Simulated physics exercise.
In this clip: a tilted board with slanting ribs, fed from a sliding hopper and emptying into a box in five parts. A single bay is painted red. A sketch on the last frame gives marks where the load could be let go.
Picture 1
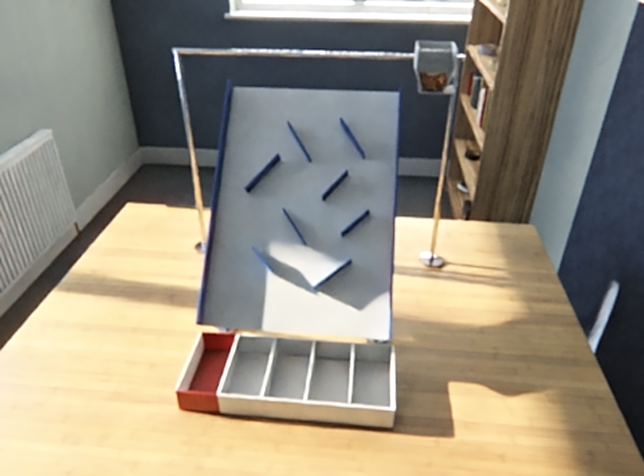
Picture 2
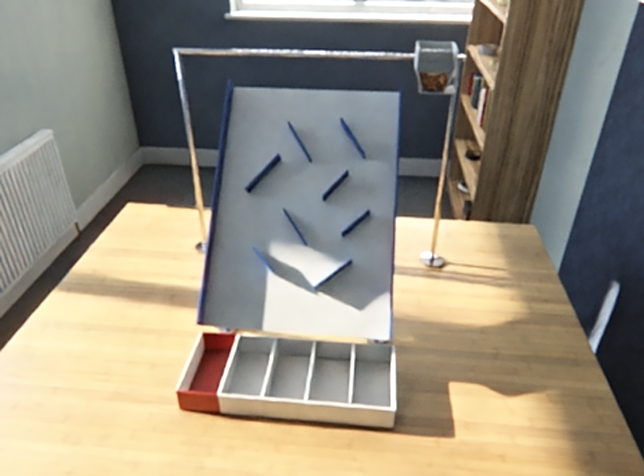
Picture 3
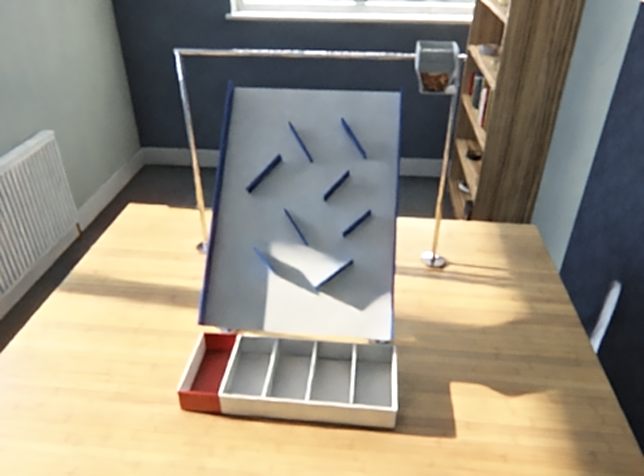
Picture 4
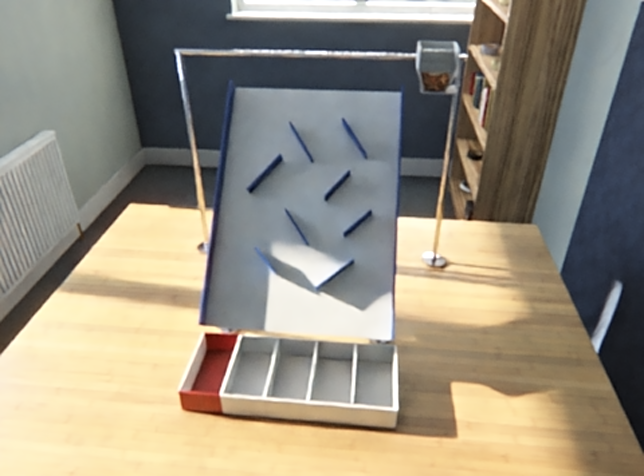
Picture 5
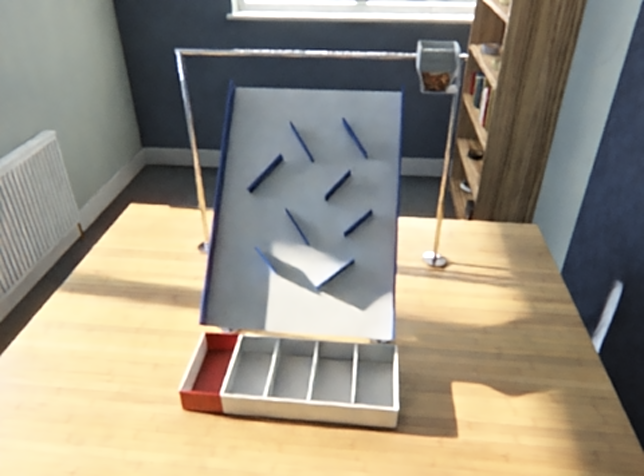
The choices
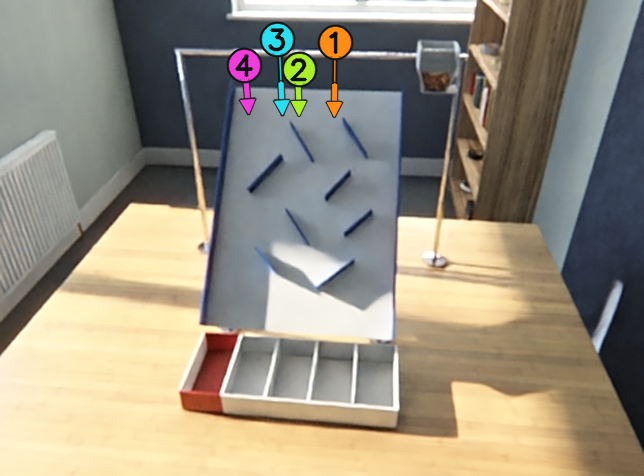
At first, a tilted pale board with slanting blue ribs stands on a wooden table, a small clear hopper of brown pellets at the upper right and a five-part box below, its leftmost bay red. Then the view shifts very slightly, while the hopper, board and box stay still.
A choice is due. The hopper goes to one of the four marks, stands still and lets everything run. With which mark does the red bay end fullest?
4 works best here.
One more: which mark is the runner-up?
That would be 3.
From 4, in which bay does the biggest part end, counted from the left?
It is the first one.
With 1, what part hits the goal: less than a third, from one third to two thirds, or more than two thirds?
Mark 1 gives less than a third.
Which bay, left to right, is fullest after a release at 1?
It is the third one.
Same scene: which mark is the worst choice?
1 it is.
On the marked copy, mark 1 meets the board at (334, 111); mark 2 meets the board at (298, 110); mark 3 meets the board at (282, 109); mark 4 meets the board at (248, 108).
With 1, none in the red bay, nearly all in other bays, a small part held on the board.
With 2, about a third in the red bay, about half in other bays, a small part held on the board.
With 3, most in the red bay, about a quarter in other bays.
With 4, nearly all in the red bay, a stray few outside the box.
